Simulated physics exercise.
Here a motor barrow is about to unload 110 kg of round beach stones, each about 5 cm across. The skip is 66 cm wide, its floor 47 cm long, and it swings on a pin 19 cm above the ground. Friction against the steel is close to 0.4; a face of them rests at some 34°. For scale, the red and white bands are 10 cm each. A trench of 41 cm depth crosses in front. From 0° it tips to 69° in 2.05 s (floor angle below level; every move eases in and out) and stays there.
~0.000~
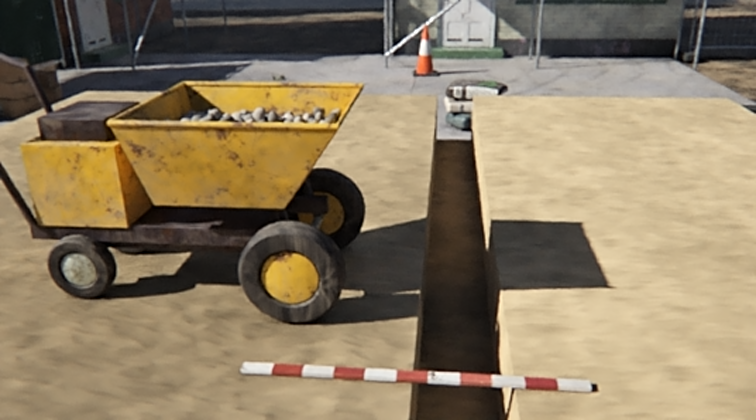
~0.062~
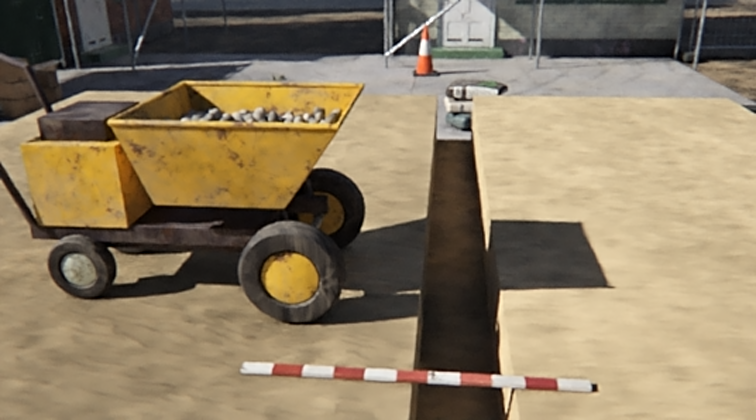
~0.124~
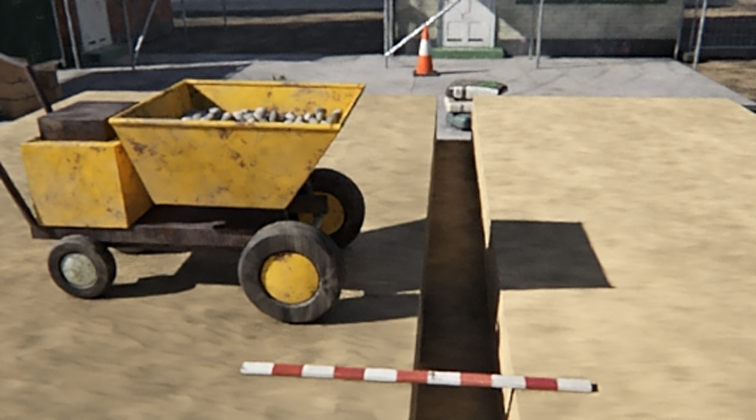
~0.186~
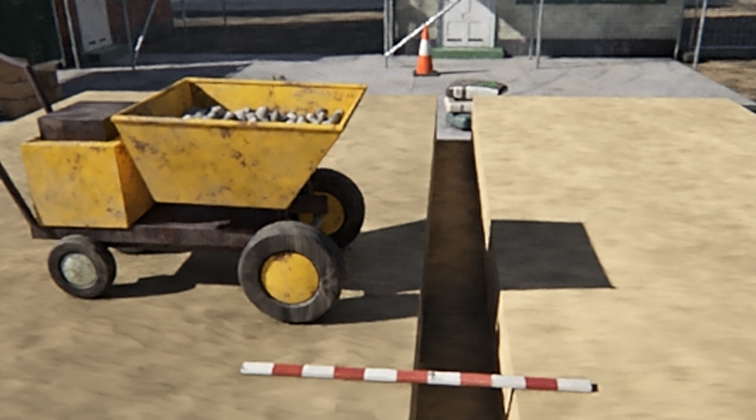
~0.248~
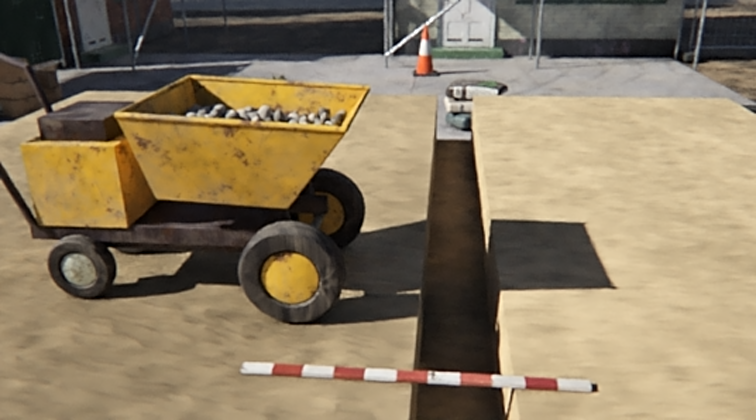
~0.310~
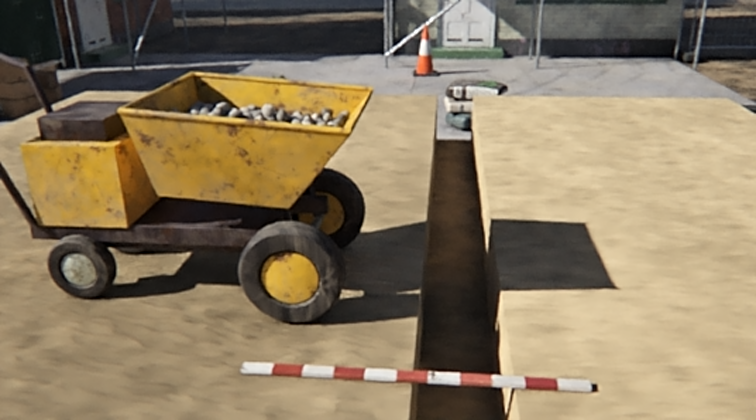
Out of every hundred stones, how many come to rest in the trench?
Some 70 per cent of it.
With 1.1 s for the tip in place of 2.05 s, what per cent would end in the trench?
In that case some 55 per cent.
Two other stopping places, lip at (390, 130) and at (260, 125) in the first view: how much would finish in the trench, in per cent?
Near 30 per cent from the first place, 95 from the second.
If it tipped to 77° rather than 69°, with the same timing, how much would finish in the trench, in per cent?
It would be near 65 per cent.
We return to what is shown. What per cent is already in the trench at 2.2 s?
About 30 per cent by then.
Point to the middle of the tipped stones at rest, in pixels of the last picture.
Near (479, 353).
After 1.5 s the floor is at 58°; 100 % in the skip; the foremost stones are at (461, 214).
After 2.2 s the floor is at 69°; 50 % in the skip, 29 % in the trench, 21 % past the trench; the foremost stones are at (640, 305).
After 2.5 s the floor is at 69°; 27 % in the skip, 43 % in the trench, 31 % past the trench; the foremost stones are at (711, 317).
After 4.4 s the floor is at 69°; 0 % in the skip, 70 % in the trench, 30 % past the trench; the foremost stones are at (728, 319).
